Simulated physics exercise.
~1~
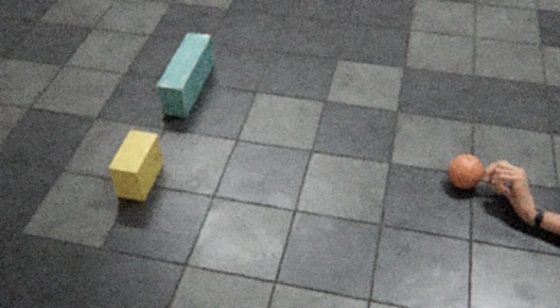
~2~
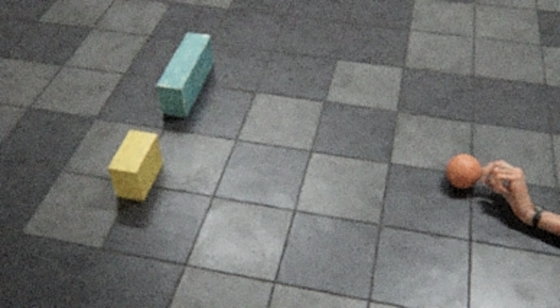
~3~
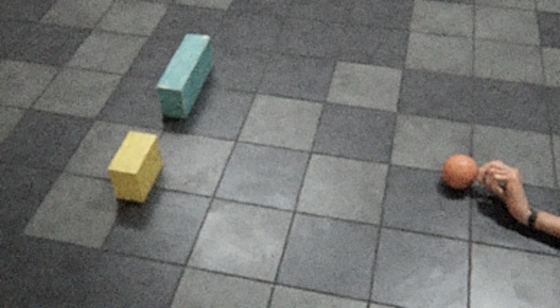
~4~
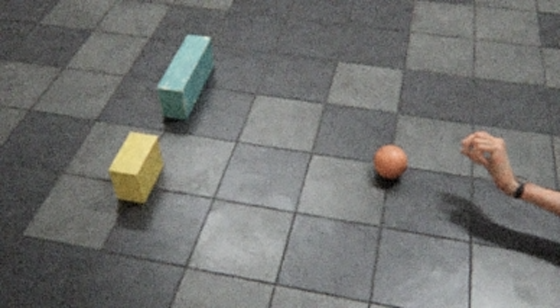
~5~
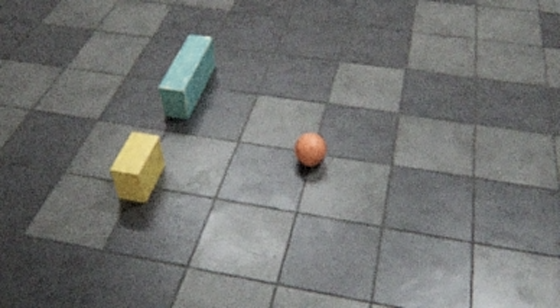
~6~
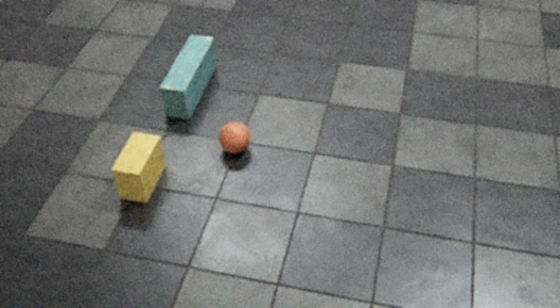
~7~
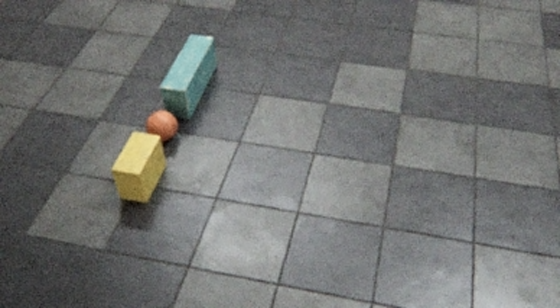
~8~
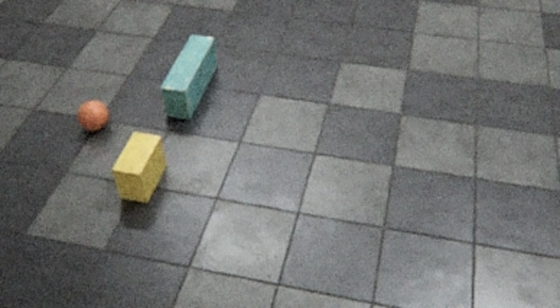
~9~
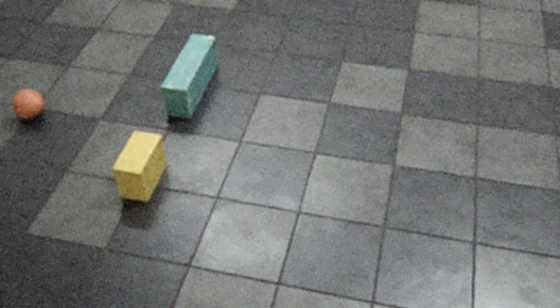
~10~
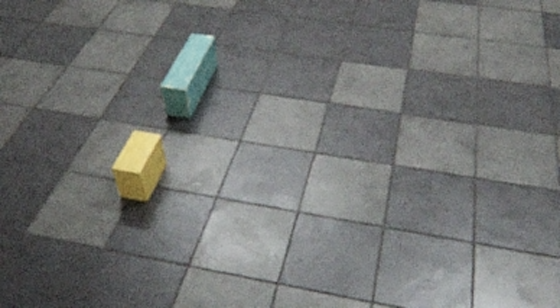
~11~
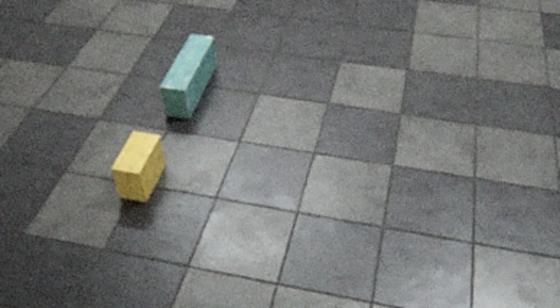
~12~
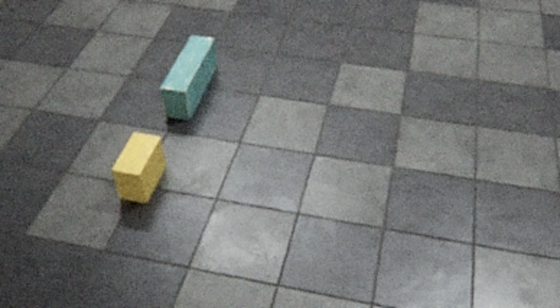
Hand rolling an orange ball left across a tiled floor, the ball passing between turquoise and yellow blocks and leaving view.
